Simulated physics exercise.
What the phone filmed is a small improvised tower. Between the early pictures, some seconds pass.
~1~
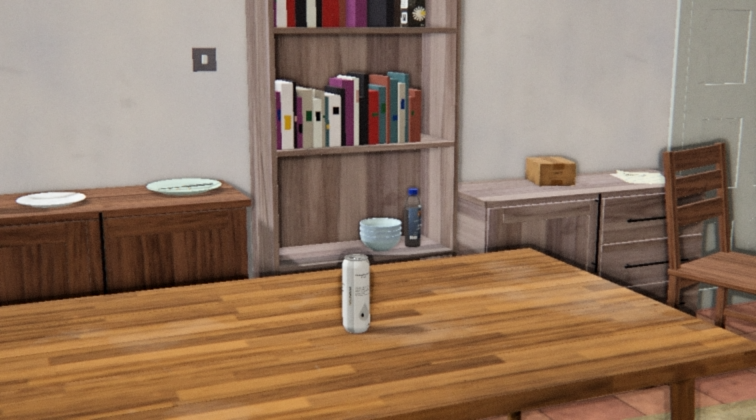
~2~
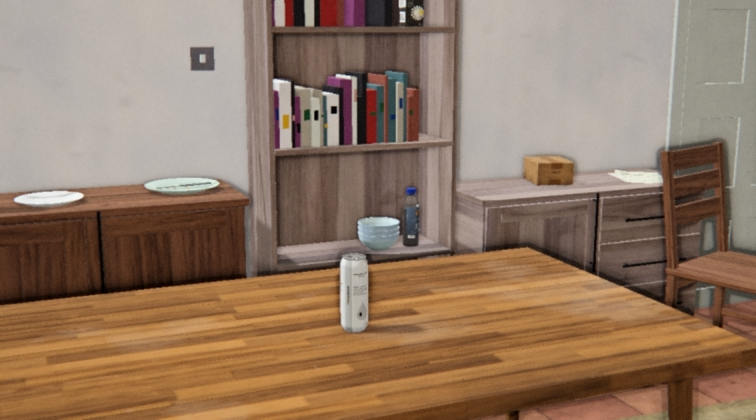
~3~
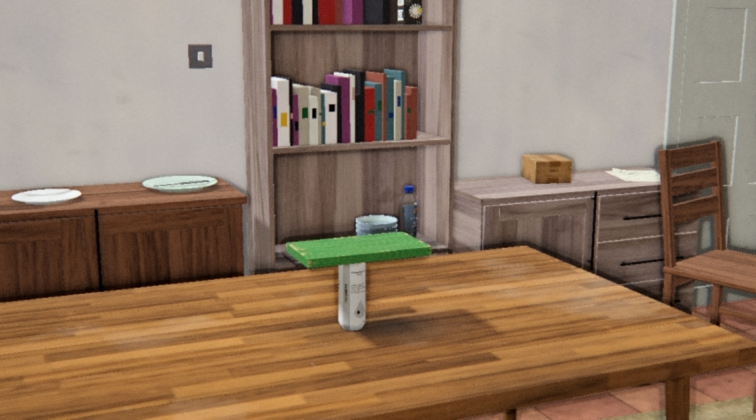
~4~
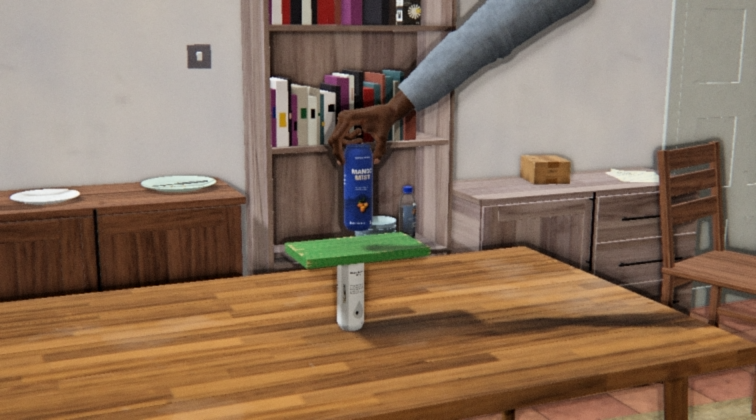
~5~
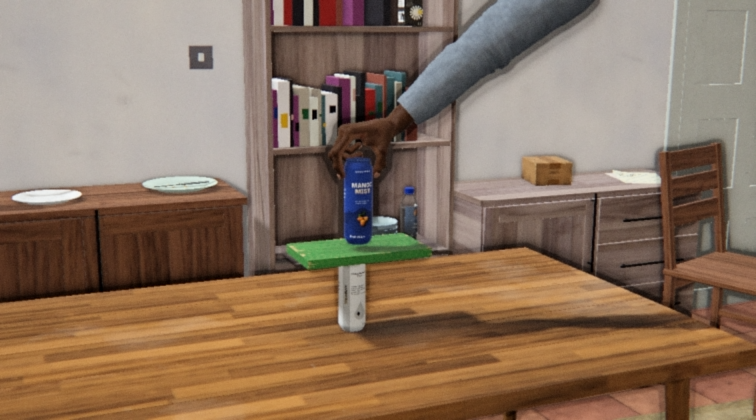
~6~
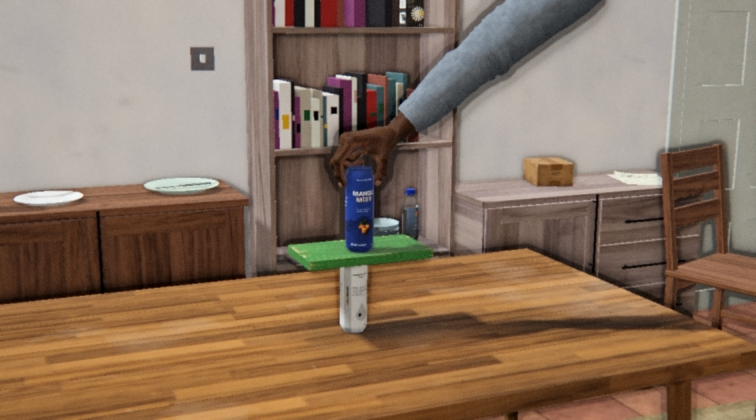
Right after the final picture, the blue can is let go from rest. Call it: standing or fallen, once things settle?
Standing.
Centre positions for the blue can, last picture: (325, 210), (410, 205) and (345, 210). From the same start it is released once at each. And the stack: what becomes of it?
The stack remains standing in the first case, tumbles down in the second, and remains standing in the third.
Then, 0.20 s past the last view, nothing moves.
Then, 0.40 s past the last view, blue can resting near (360, 210).
Finally, all 3 still in place. Final places as the last picture's camera would see them, blue can near (360, 210). The stack keeps its balance.
